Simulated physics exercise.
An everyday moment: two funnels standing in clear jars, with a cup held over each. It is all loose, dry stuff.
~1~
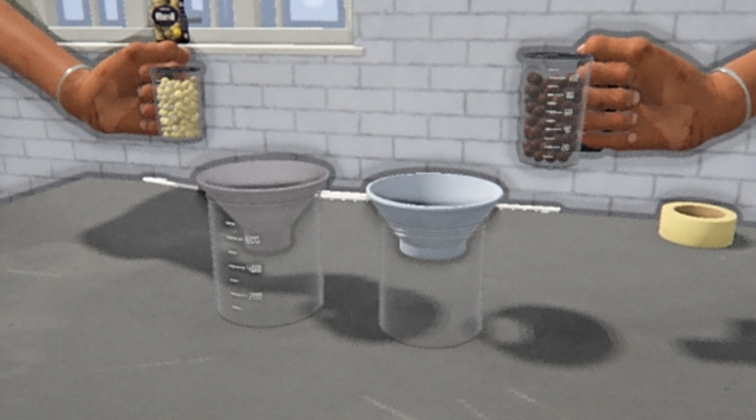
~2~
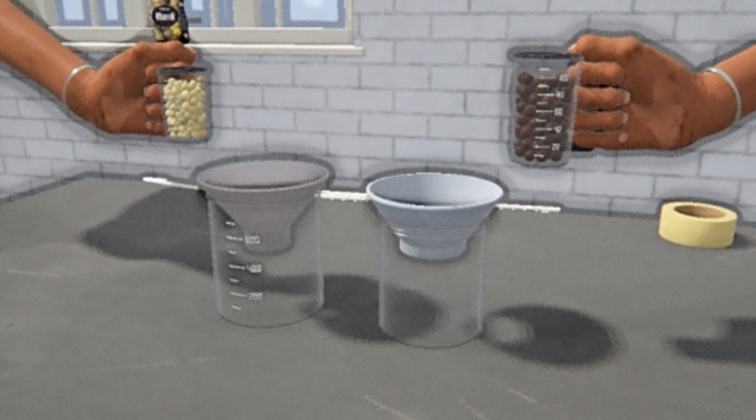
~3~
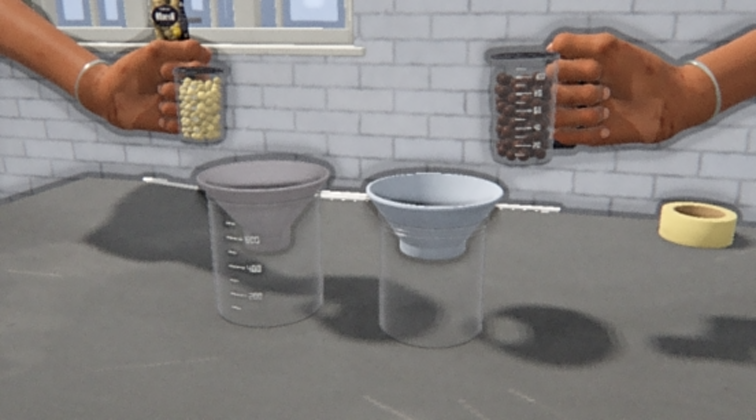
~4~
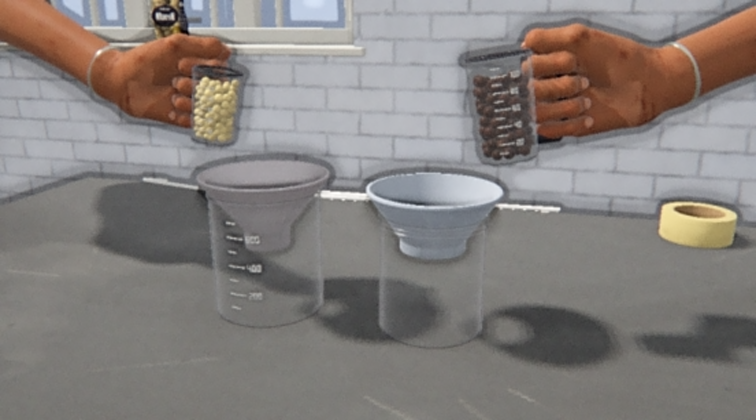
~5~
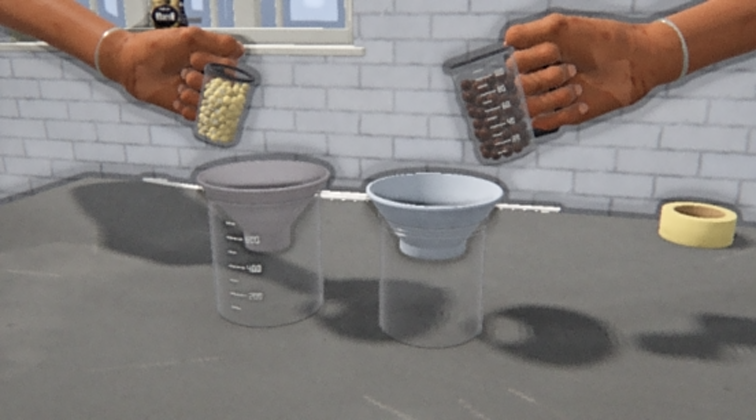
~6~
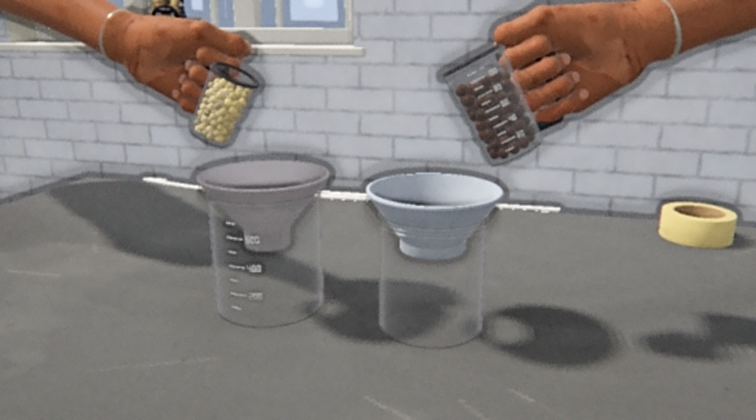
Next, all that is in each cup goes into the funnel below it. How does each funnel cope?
The left funnel runs clear; the right one runs clear.
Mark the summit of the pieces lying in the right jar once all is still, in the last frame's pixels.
Around (450, 303).
Then, 0.40 s on from there, left, the whole lot still in the cup; right, the whole lot still in the cup.
Then, 0.76 s on from there, left, the bulk still in the cup, near a quarter in or over the funnel, only a few down in the jar; right, the bulk still in the cup, near a quarter in or over the funnel, only a few down in the jar.
Then, 1.06 s on from there, left, only a few still in the cup, near a third in or over the funnel, near two thirds down in the jar; right, a little still in the cup, near a third in or over the funnel, near two thirds down in the jar.
In the end, left, the whole lot down in the jar; right, the whole lot down in the jar.
